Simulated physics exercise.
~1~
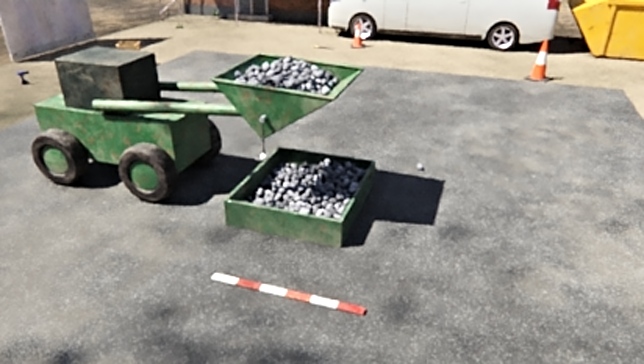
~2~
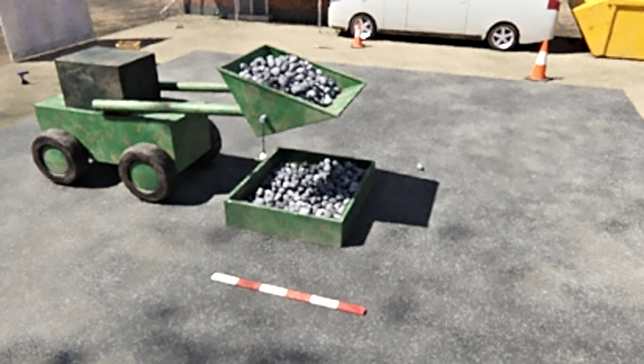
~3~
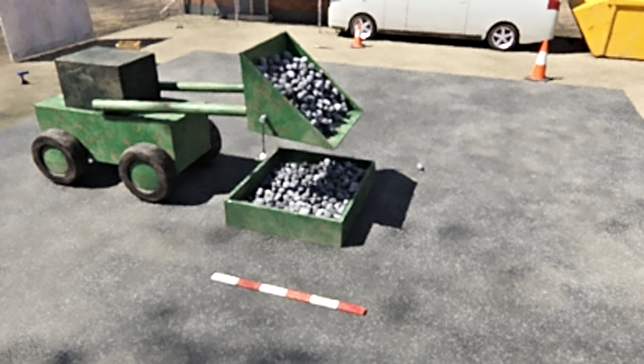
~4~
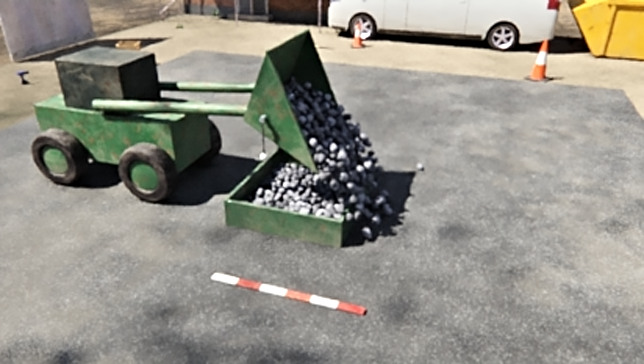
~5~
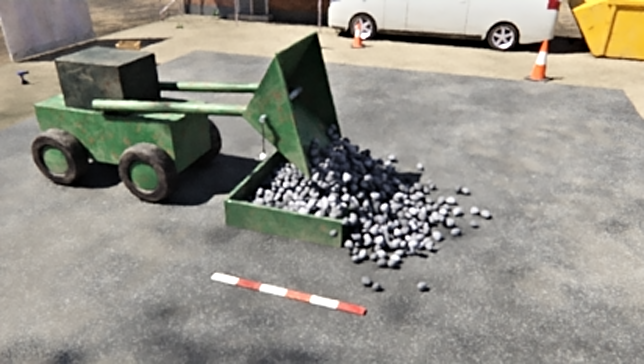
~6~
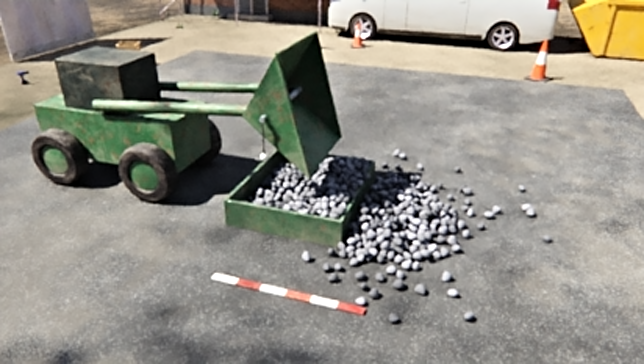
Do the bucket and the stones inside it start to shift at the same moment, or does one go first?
The bucket goes first. It is already tilting while the stones still sit heaped in it, and they start to slide only as it tips further.
